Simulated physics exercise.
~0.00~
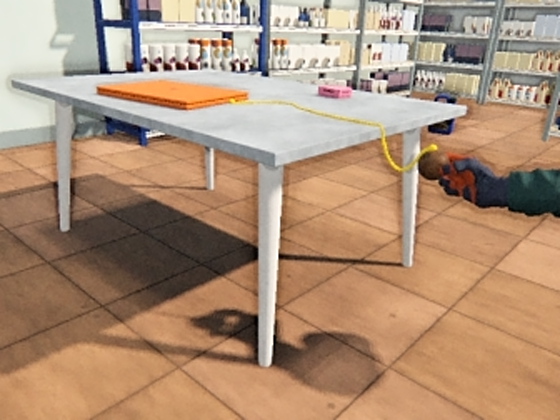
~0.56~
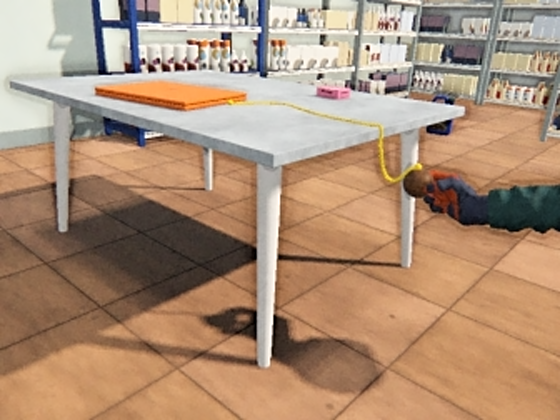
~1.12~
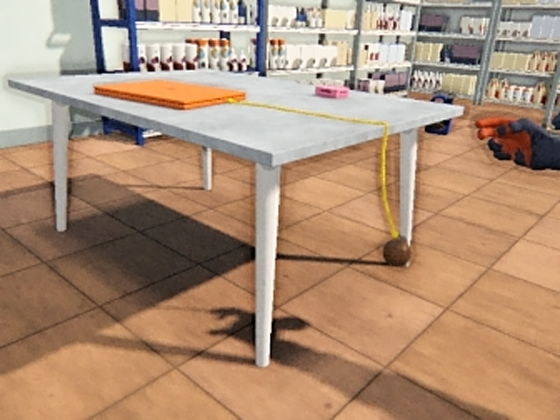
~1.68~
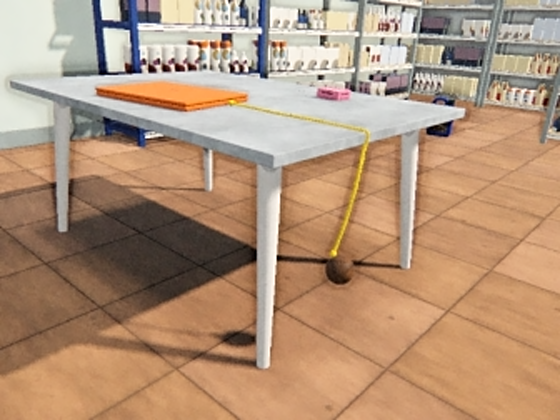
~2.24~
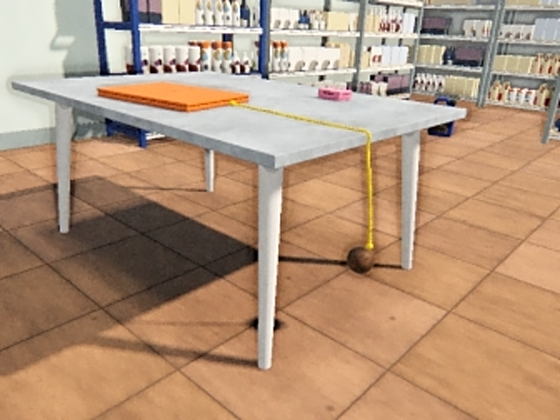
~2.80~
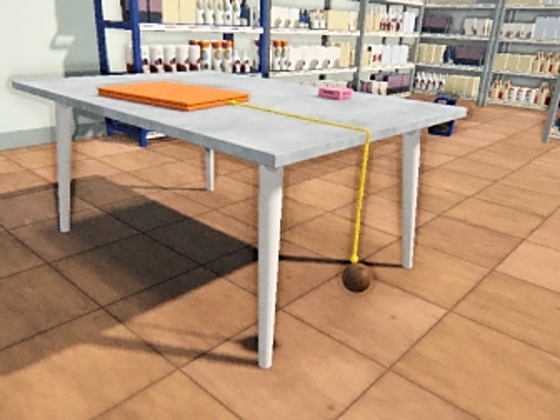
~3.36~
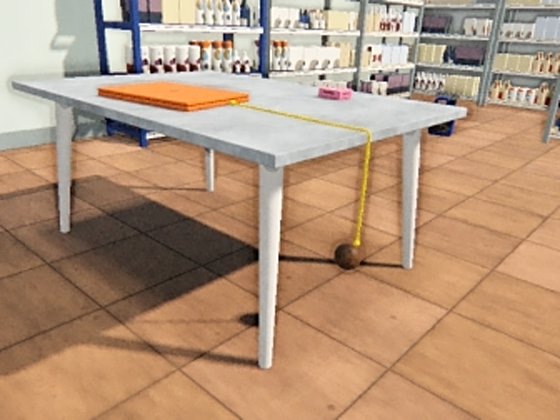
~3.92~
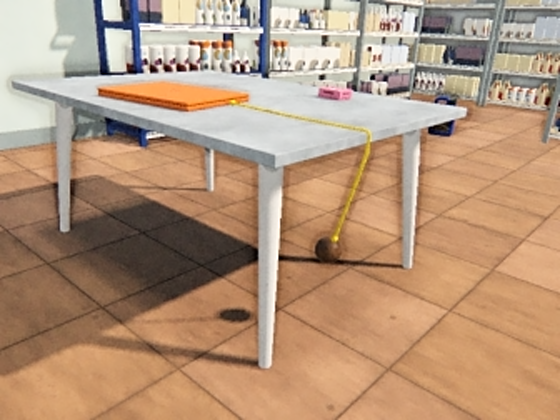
The footage shows a hand beside a table releasing a brown ball on a yellow shoelace, then drawing back as the ball drops and swings left beneath the table edge. It sways and ends dangling above the floor, while the orange laptop and pink box stay in place.
